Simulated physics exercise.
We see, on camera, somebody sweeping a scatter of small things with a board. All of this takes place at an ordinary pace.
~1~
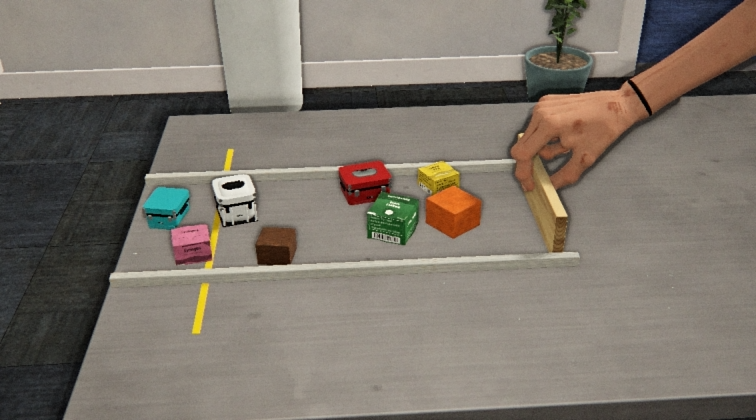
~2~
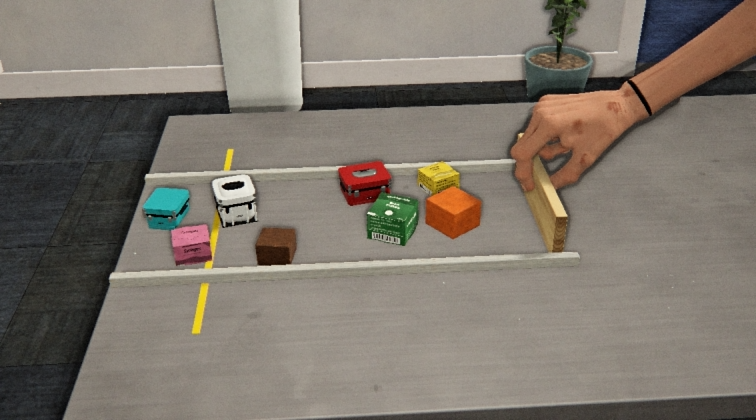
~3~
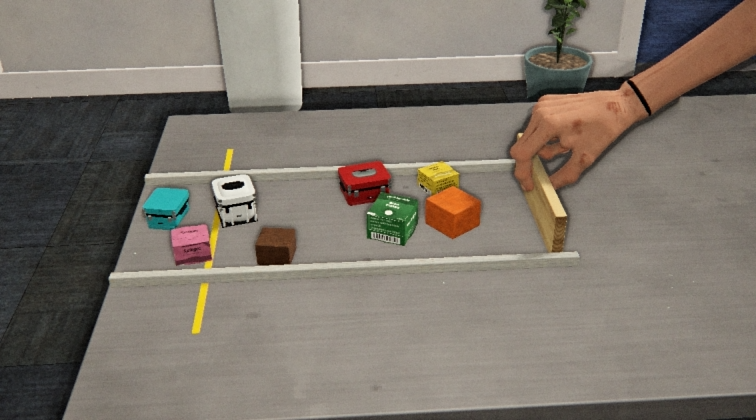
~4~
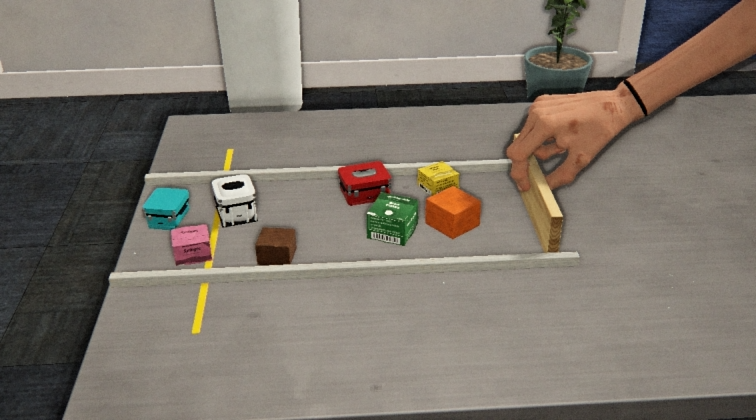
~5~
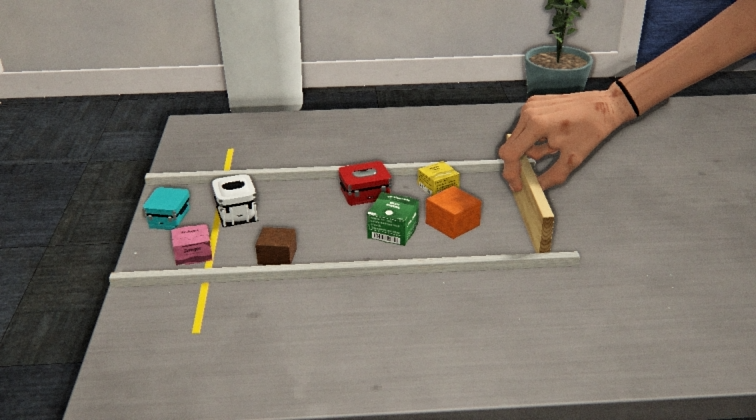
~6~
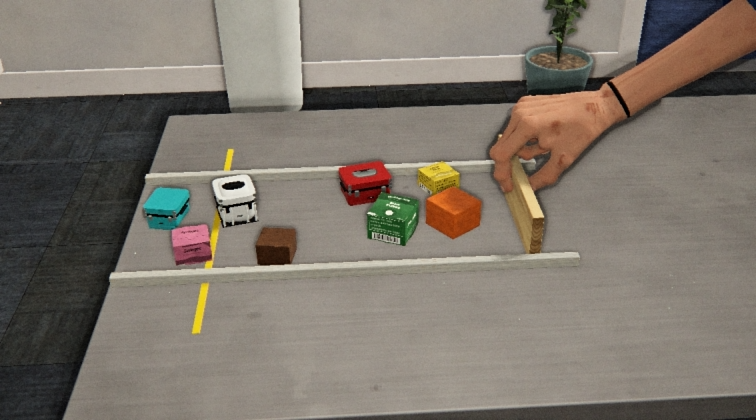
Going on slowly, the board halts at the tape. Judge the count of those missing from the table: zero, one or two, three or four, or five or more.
So the count of drops is a mere one or two.
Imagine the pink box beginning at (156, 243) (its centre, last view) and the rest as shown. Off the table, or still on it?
The pink box holds on.
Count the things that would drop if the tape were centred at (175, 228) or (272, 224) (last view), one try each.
Per try: 4; 0.
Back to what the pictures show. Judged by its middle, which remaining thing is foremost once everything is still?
The white case.
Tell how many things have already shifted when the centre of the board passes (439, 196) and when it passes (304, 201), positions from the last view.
Moved so far: 3, then 6.
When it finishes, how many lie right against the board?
That makes 4.
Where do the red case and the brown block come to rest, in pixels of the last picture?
Final positions - red case around (167, 196), brown block around (190, 258).
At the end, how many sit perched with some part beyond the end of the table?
I get 1.
A little later, none off yet; turquoise case at rest near (168, 209); pink box at rest near (192, 245); white case at rest near (235, 200).
Next, none off yet; turquoise case shifted a little near (148, 211); pink box at rest near (190, 245); white case shifted about its own width near (185, 214).
When it is over, the number that fall off is one or two; down, turquoise case.
